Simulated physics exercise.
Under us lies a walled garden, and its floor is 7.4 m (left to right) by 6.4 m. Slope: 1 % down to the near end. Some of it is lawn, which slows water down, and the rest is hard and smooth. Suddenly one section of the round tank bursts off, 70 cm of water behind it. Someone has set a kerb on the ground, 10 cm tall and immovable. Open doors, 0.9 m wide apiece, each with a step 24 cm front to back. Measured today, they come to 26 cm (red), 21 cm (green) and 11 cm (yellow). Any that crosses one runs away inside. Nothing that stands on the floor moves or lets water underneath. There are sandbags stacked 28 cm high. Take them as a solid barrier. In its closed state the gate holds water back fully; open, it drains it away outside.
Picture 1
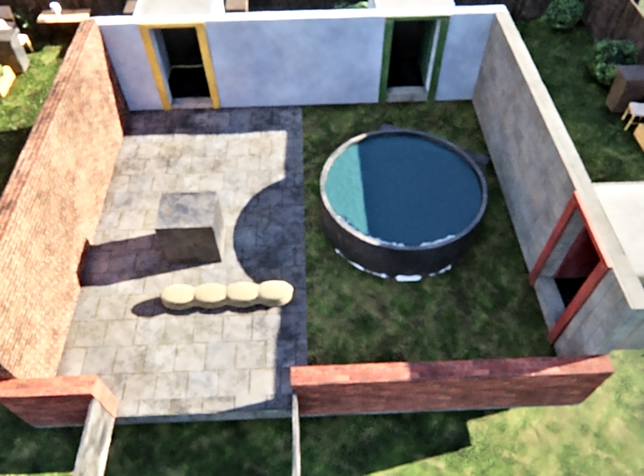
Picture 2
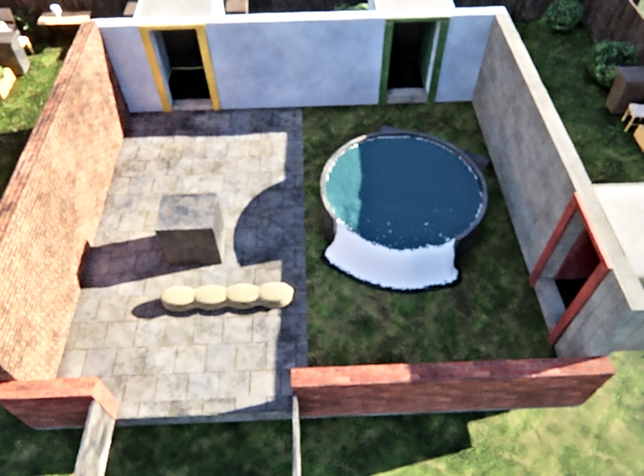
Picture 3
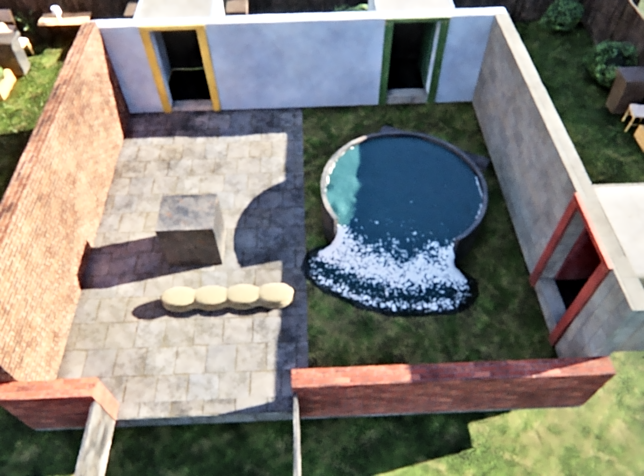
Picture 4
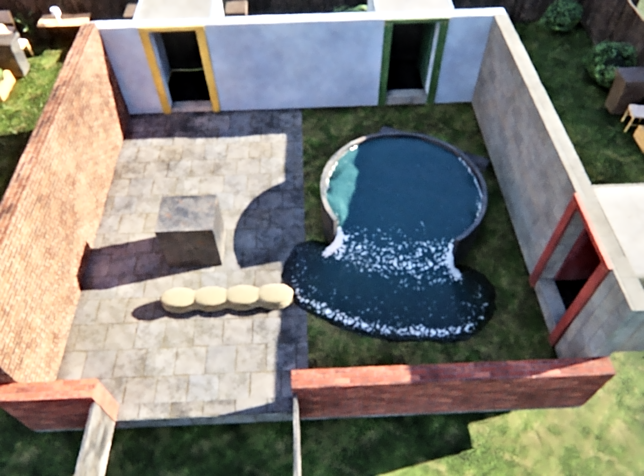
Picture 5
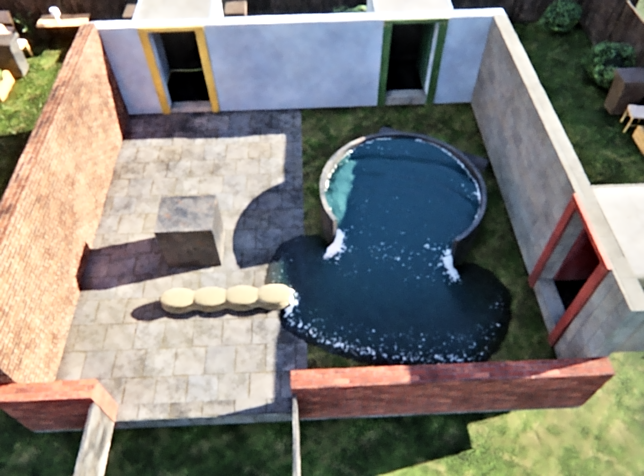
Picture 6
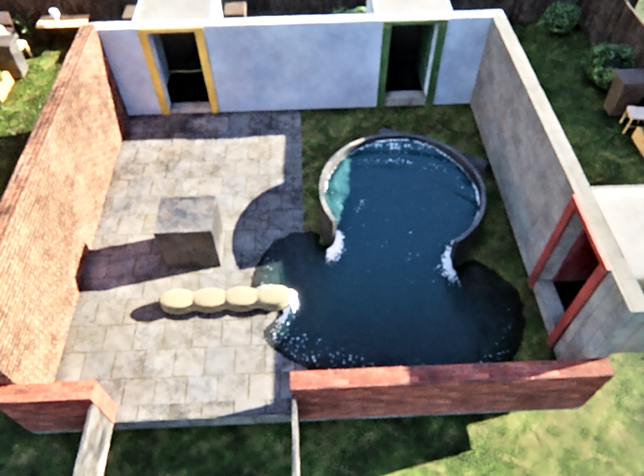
In a walled garden, the near side of a round tank burst open, and foaming water poured onto the grass, spreading into a wide dark pool that reached the paving and pale sandbags at left.
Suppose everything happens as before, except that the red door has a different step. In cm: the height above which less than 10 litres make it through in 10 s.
20 cm.
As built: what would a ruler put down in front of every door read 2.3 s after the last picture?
Red door: 23 cm; green door: 0 cm; yellow door: 0 cm.
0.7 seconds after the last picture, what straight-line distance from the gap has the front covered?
Close to 3.8 metres, I'd say.
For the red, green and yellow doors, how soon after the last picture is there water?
Red at 0.3 s, green at 6.5 s and yellow at 6.5 s.
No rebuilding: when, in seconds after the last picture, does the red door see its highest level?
I'd guess close to 2.6 seconds.
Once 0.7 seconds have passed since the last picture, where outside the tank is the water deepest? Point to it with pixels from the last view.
About (378, 393).
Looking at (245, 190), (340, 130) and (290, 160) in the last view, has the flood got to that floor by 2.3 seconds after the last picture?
Point by point, the first is spared, the second spared and the third spared.
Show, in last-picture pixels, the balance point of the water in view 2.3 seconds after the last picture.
The water's centre is at about (380, 291).
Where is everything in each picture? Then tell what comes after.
The first frame shows the round tank at (403, 187) is whole and still, 70 cm deep; the red door at (564, 274) is dry.
In the second frame, water pours out at (389, 265) and has run 0.3 m, to (448, 284); about 8 cm deep outside, 70 cm at the back.
In the third frame, water pours out at (389, 268) and has run 0.7 m, to (454, 310); about 12 cm deep outside, 70 cm at the back.
In the fourth frame, the gap is at (389, 270), the front 1.2 m out at (467, 334); the back of the round tank holds 70 cm.
In the fifth frame, water pours out at (388, 271) and has run 1.6 m, to (469, 364); about 9 cm deep outside, 69 cm at the back.
In the sixth frame, the front is at a hidden place, 2.0 m from the gap at (387, 272); 7.4 m2 of floor is wet, 64 cm left at the back; 0.4 m in a straight line remain to the red door at (563, 277).
Then, 0.7 s after the last picture water covers 30 % of the floor, deepest (46 cm) near (378, 393); 5 cm at the red door, 0 litres in over its 26 cm step.
Then, 2.3 s after the last picture water covers 45 % of the floor, deepest (36 cm) near (552, 385); 23 cm at the red door, 0 litres in over its 26 cm step.
Then, 9.3 s after the last picture water covers 95 % of the floor, deepest (11 cm) near (484, 238); 10 cm at the red door, 0 litres in over its 26 cm step.
At the red door as built, the water peaked near 23 cm, 2.5 s after the last picture.
Run again over the same 10 s with other heights there, 18 litres in over 18 cm, 2 litres over 24 cm. The limit of 10 litres is kept from about 20 cm up.
